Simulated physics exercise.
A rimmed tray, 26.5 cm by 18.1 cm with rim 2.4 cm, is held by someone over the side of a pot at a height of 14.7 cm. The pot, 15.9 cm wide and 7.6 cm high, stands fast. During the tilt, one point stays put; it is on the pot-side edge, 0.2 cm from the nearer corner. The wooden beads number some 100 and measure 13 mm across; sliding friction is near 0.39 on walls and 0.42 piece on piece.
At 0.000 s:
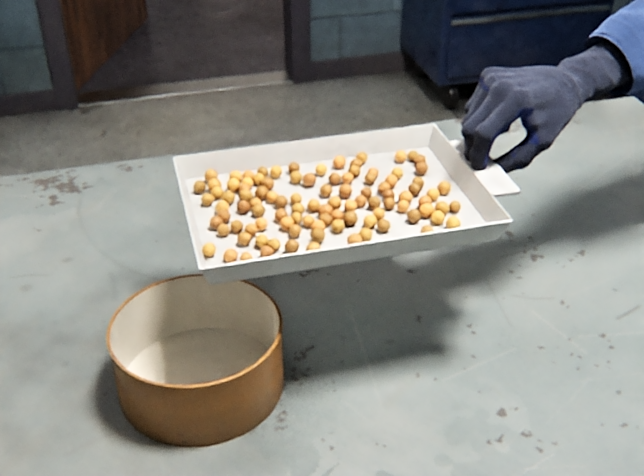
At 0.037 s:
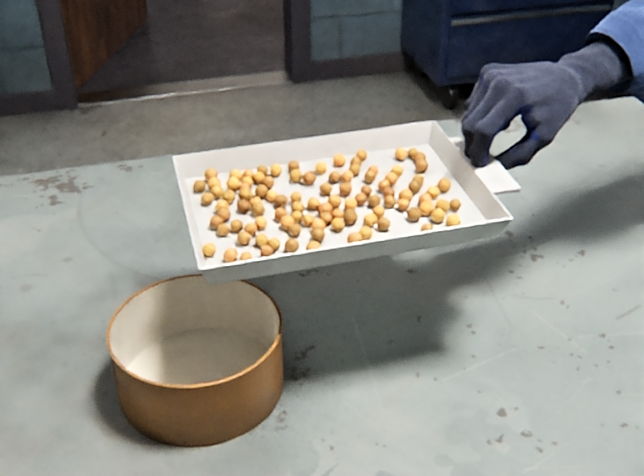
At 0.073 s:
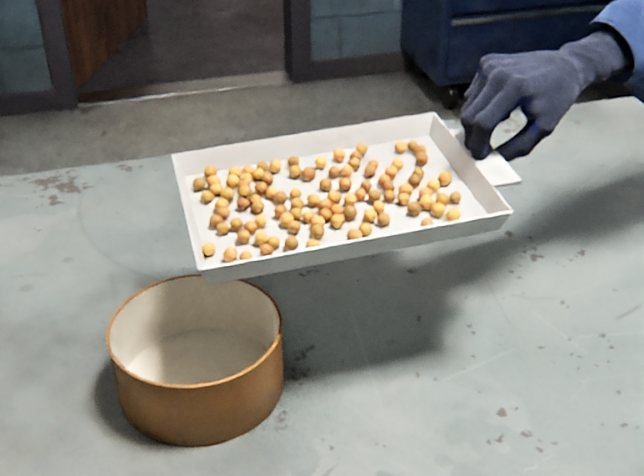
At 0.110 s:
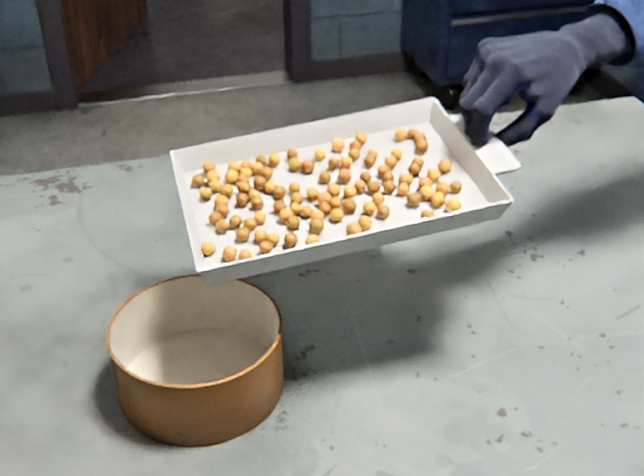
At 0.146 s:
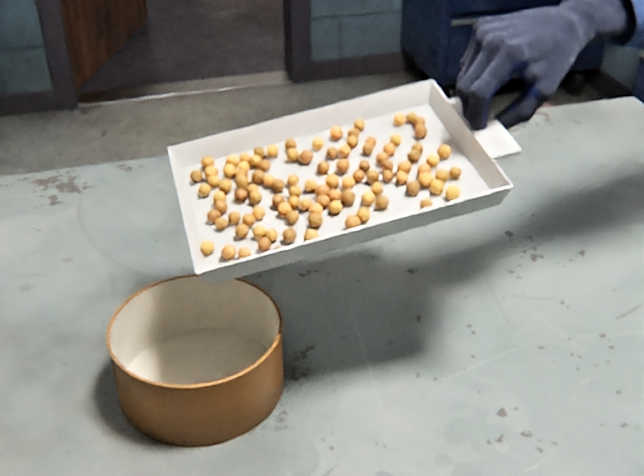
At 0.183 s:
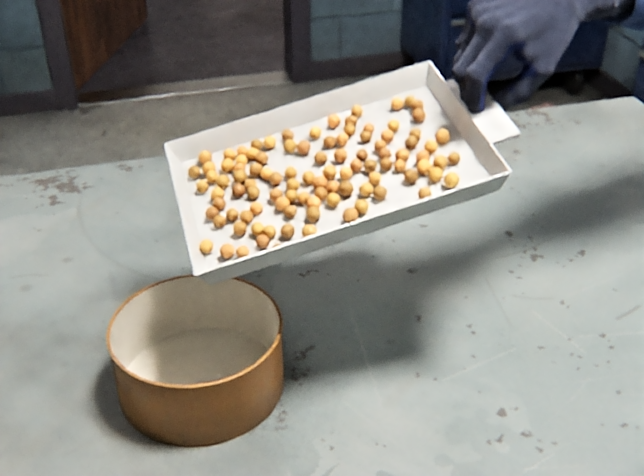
A white rimmed tray scattered with tan and yellow wooden beads is held by a dark-gloved hand with a blue sleeve at the upper right. Seen from slightly above, a brown pot with a pale inside stands below the tray's left end on a worn grey tabletop, before a dim room. The hand raises the tray's right end, slanting it leftward, while the pot and camera stay still.
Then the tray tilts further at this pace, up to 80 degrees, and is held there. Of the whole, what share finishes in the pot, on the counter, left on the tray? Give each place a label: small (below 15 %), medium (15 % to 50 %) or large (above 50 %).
Shares by place: Pot large, counter medium, tray small.
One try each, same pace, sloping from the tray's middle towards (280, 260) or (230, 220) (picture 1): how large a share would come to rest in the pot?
That would be close to 35 per cent and then close to 45 per cent.
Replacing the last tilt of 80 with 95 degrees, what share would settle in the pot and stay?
Roughly 55 %.
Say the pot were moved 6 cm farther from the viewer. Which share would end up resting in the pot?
Expect something close to 0 per cent.
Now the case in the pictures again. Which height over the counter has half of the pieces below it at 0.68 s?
Around 20 cm up.
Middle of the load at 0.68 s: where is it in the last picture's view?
At that time the load is centred around (188, 221).
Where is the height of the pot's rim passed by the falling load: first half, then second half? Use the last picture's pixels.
Around (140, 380), then (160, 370).
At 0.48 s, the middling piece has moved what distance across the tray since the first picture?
Displacement on the tray: Roughly 6 cm.
After 0.48 s, tilt 47 degrees; the tray holds 100 %, the pot 0 %.
After 0.68 s, tilt 69 degrees; the tray holds 95 %, the pot 0 %.
After 0.99 s, tilt 80 degrees; the tray holds 25 %, the pot 30 %.
At rest (2.2 s), pot 60 %, counter 40 %, tray 0 %.
